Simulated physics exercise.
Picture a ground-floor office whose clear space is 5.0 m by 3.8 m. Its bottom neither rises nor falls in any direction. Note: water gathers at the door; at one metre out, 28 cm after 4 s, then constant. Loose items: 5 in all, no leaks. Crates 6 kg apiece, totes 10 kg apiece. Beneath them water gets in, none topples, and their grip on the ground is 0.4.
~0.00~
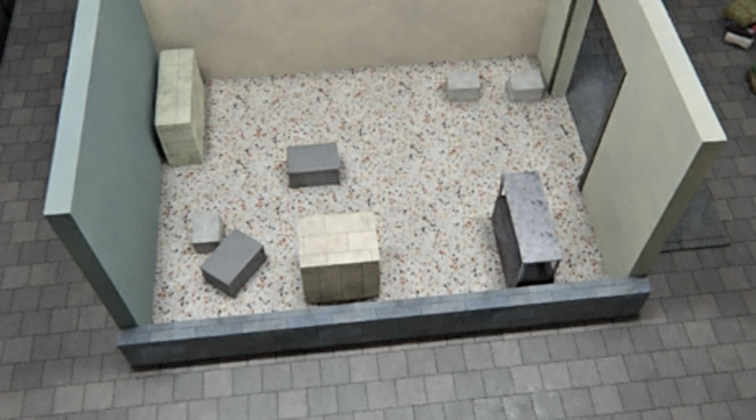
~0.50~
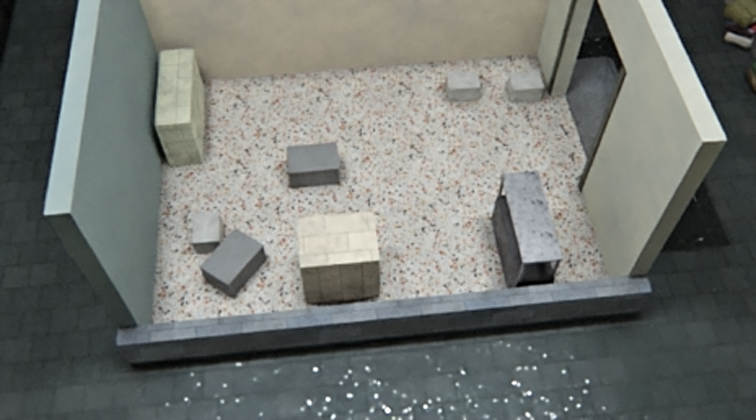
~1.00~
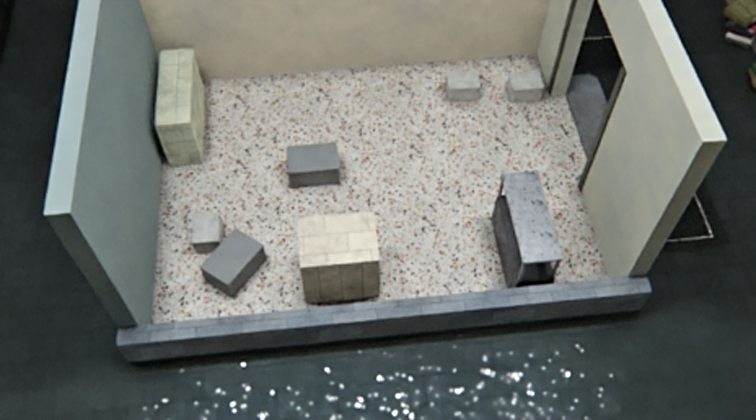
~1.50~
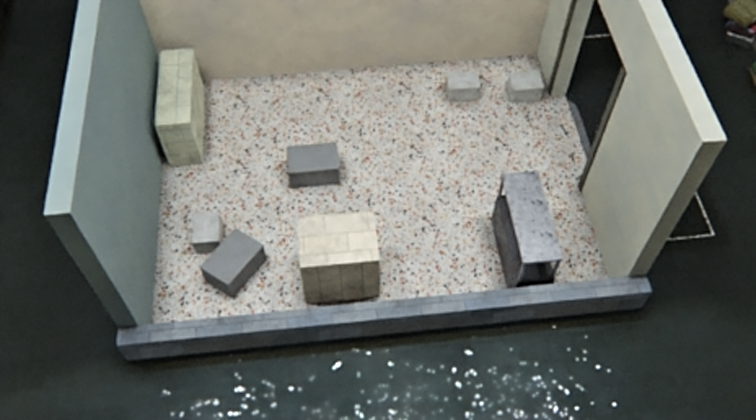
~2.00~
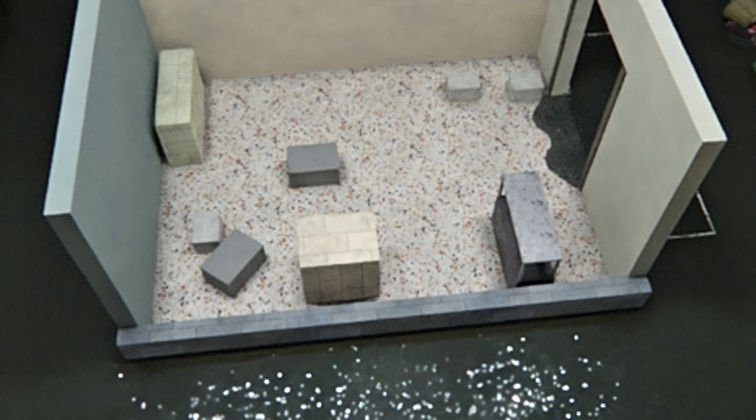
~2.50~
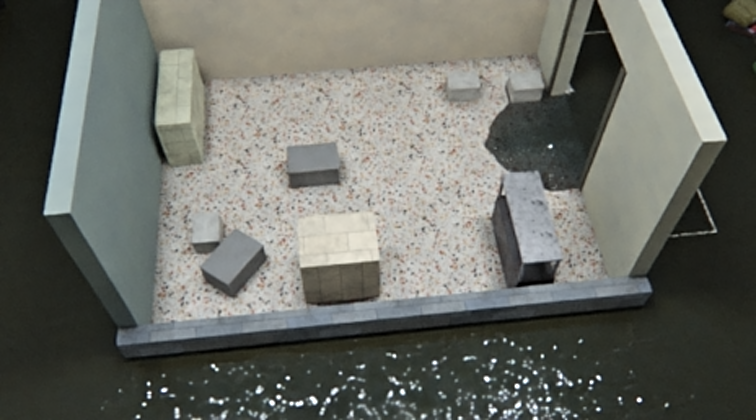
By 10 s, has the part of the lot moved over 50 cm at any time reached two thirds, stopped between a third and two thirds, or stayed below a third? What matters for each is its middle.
It has reached two thirds.
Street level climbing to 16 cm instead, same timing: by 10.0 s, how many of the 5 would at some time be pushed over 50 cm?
Count: 2.
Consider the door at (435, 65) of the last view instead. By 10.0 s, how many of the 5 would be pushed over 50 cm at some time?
Result: 5 of them.
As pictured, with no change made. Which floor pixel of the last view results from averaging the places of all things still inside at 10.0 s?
Around (301, 187).
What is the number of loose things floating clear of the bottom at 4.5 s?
At that instant the tally stands at 0.
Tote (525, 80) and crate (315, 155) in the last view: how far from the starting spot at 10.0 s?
The first is 20 cm from its start, the second 140 cm.
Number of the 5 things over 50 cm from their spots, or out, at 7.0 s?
By then 4.
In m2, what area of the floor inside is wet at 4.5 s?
Roughly 10.0 m2.
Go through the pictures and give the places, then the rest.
The first frame shows a crate at (232, 256), on the bottom; a tote at (463, 80) rests on the ground; 0.0 m2 under water; 0 of 5 have shifted.
The second frame shows a crate at (232, 256) rests on the ground; a tote at (463, 80), on the bottom; water covers 0.0 m2; 0 of 5 have shifted.
The third frame shows a crate at (232, 256), on the bottom; a tote at (463, 80) rests on the ground; 0.0 m2 under water; 0 of 5 have shifted.
The fourth frame shows a crate at (232, 256), on the bottom; a tote at (463, 80) rests on the ground; 0.0 m2 under water; 0 of 5 have shifted.
The fifth frame shows a crate at (232, 256), on the bottom; a tote at (463, 80), on the bottom; 0.2 m2 under water; 0 of 5 have shifted.
The sixth frame shows a crate at (232, 256) rests on the ground; a tote at (463, 80) rests on the ground; 1.0 m2 under water; 0 of 5 have shifted.
After 3.5 s 0 of 5 are over 50 cm from their spots; 0 afloat.
After 4.5 s 0 of 5 are over 50 cm from their spots; 0 afloat.
After 7.0 s 4 of 5 are over 50 cm from their spots; 4 afloat.
After 10.0 s 3 of 5 are over 50 cm from their spots, and 4 have been at some point; 4 afloat.
